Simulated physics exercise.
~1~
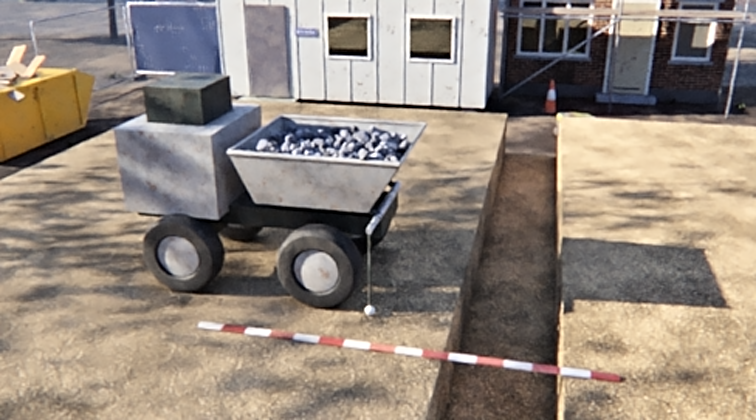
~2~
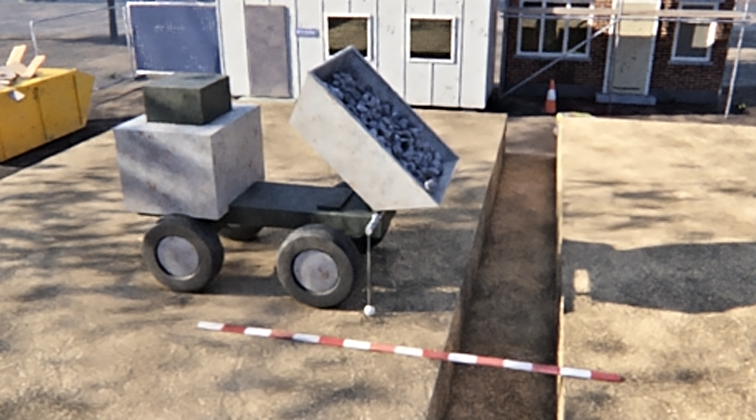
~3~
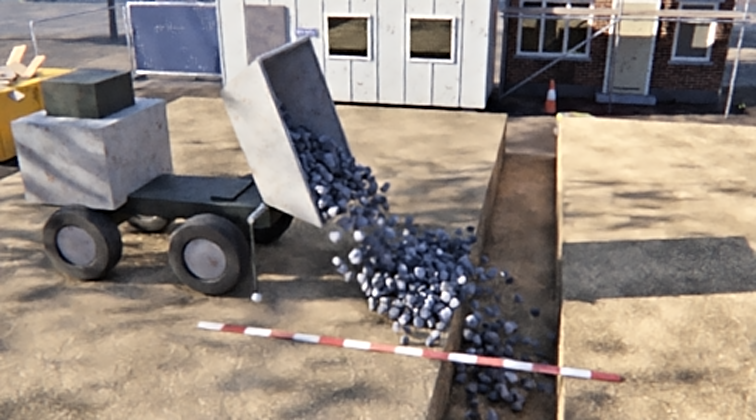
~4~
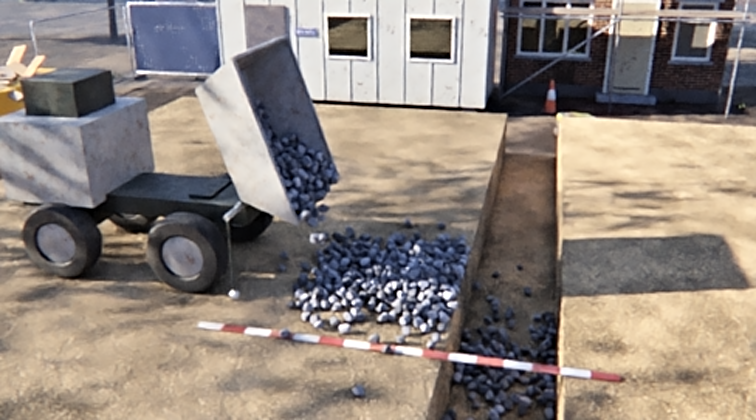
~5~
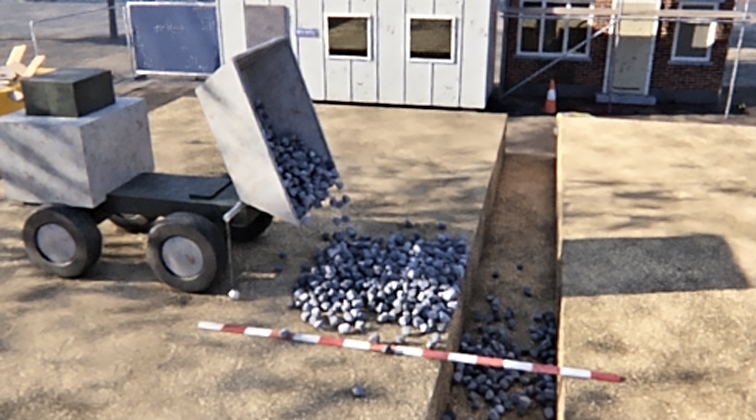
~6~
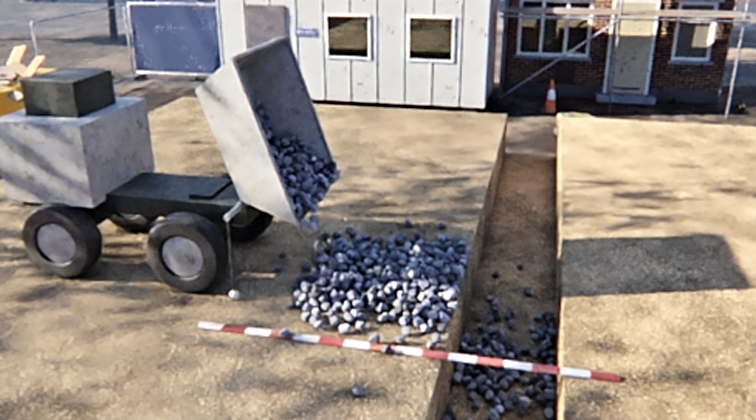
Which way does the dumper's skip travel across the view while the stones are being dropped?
The skip travels to the left, together with the rest of the dumper, away from the trench.
